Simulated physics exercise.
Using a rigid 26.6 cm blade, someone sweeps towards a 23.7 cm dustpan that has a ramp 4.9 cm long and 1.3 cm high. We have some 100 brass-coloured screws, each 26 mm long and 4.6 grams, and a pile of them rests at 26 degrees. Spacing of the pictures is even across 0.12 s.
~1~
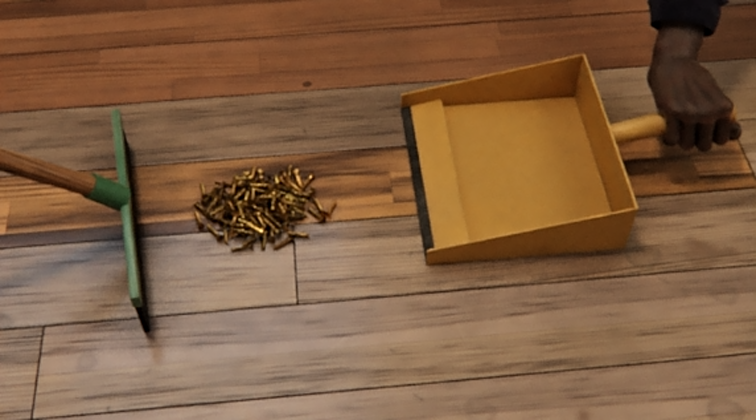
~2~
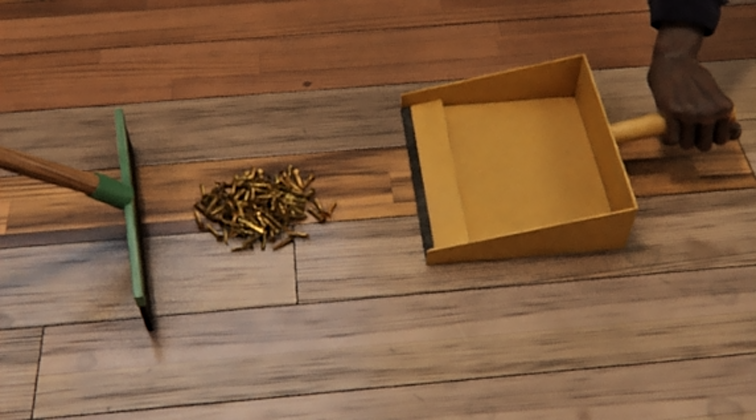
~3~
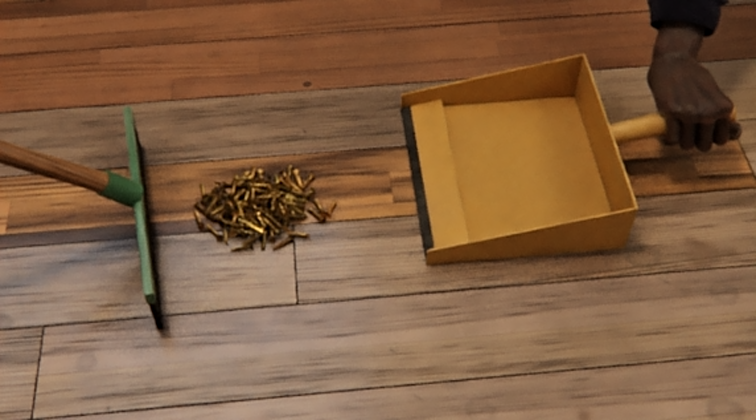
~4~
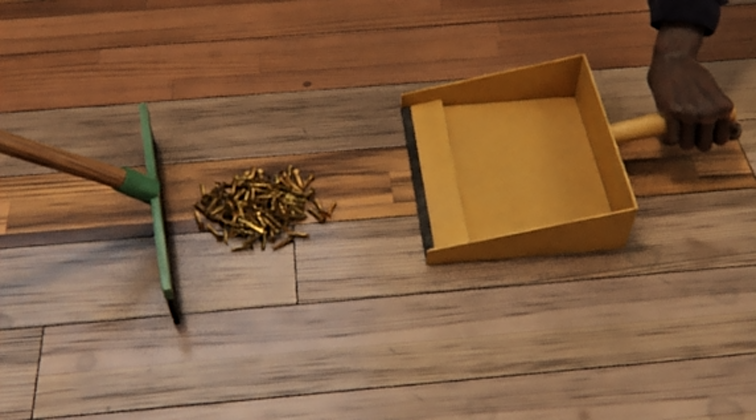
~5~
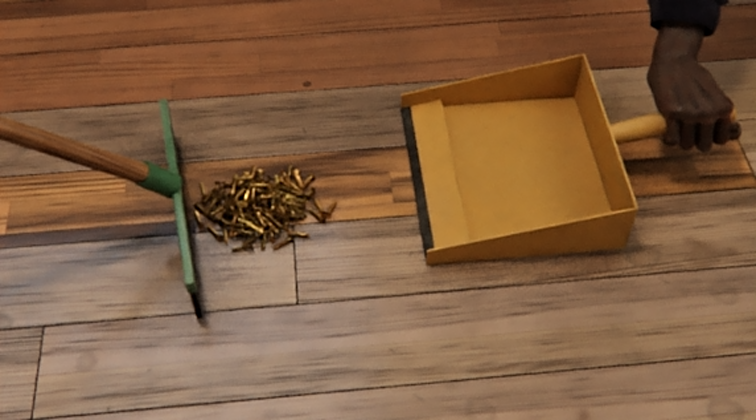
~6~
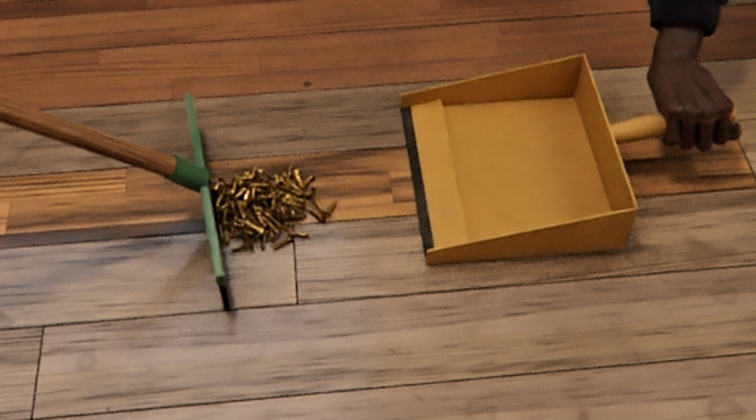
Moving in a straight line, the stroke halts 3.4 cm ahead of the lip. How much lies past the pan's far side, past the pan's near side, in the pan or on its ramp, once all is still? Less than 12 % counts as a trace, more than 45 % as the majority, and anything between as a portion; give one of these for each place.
Past the pan's far side - a trace, past the pan's near side - a trace, in the pan or on its ramp - the majority.
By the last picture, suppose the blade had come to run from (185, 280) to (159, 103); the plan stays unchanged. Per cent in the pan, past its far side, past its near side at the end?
Split: Pan = 30, far = 5, near = 0.
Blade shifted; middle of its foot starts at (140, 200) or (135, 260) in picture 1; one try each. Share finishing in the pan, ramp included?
About 70 and 70 per cent.
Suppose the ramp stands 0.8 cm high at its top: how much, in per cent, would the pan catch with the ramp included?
I'd expect close to 75 per cent.
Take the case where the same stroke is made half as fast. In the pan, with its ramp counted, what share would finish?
About 25 per cent.
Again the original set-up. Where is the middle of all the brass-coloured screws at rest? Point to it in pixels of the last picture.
Centre at rest, approx.: (433, 163) px.
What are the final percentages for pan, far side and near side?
Result in %: Far side 0, near side 0, pan 70.
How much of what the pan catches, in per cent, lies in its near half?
Some 40 per cent.
Then, 0.09 s after the last picture, middle of the blade 12 cm from the lip; 0 % over the lip, far side 0 %, near side 0 %.
Then, 0.15 s after the last picture, middle of the blade 7 cm from the lip; 0 % over the lip, far side 0 %, near side 0 %.
Then, 0.35 s after the last picture, middle of the blade 5 cm from the lip; 80 % over the lip, far side 0 %, near side 0 %.
In the end, far side 0 %, near side 0 %, pan 70 %, in front of the lip or behind the blade 30 %.
